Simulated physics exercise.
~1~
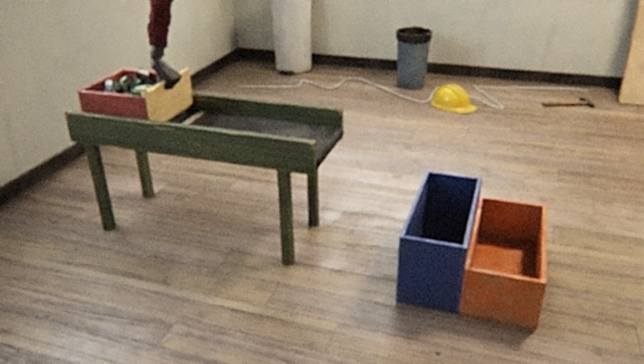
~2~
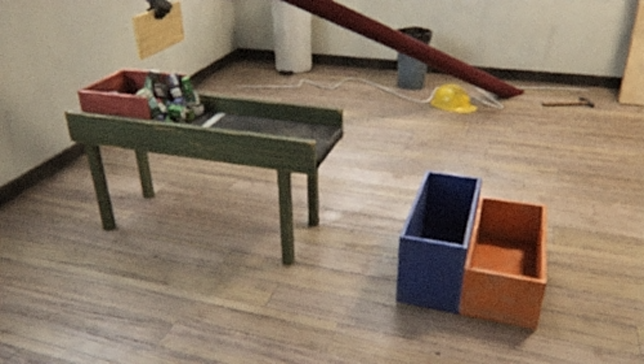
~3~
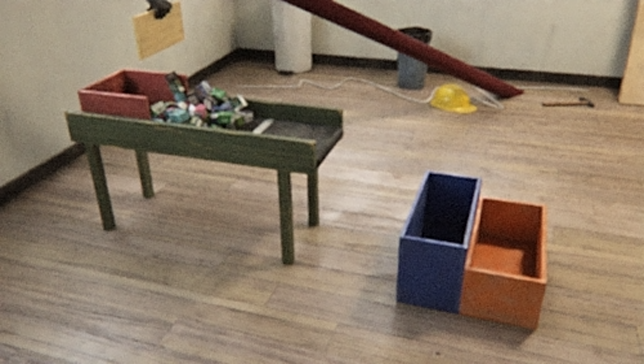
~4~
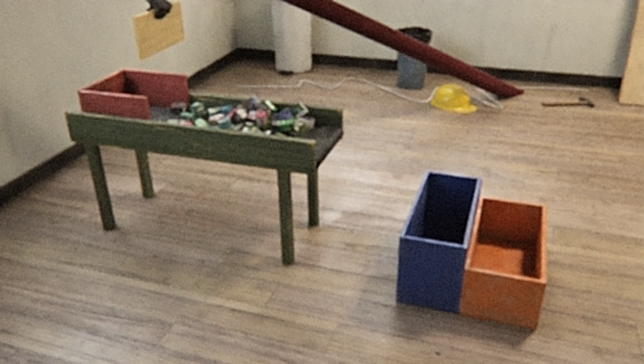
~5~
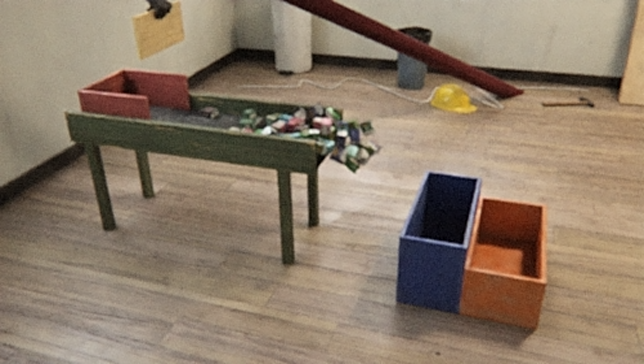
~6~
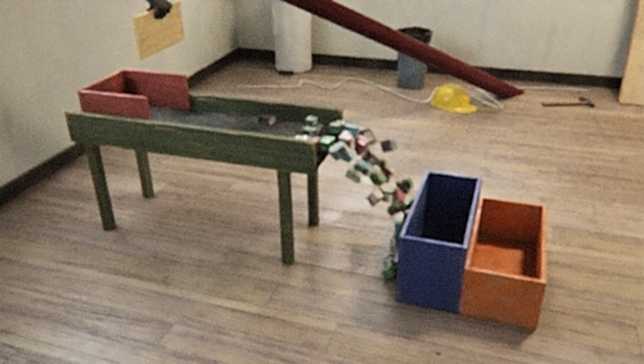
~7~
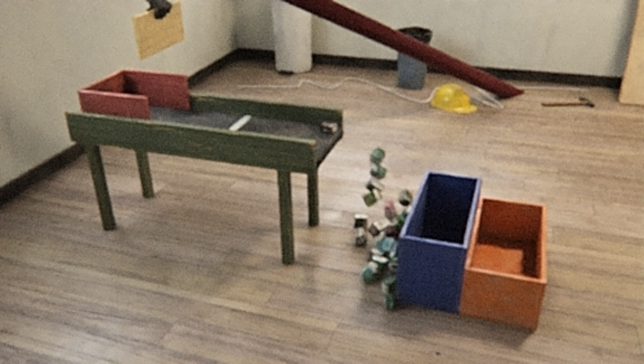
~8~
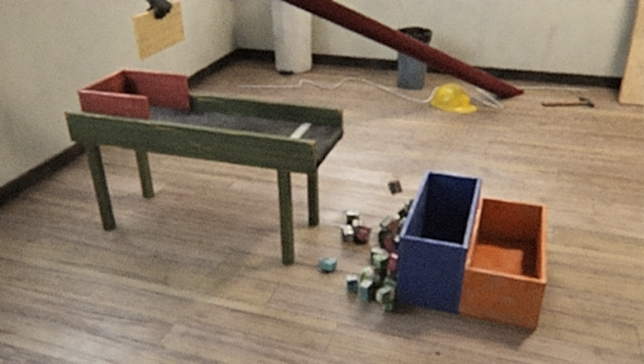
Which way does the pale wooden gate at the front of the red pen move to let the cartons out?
The gate moves up, clear of the belt, and stays raised above the pen while the cartons ride away.
Cartons leaving a red pen as its gate lifts, riding a belt right and tumbling to the floor short of a blue tote.
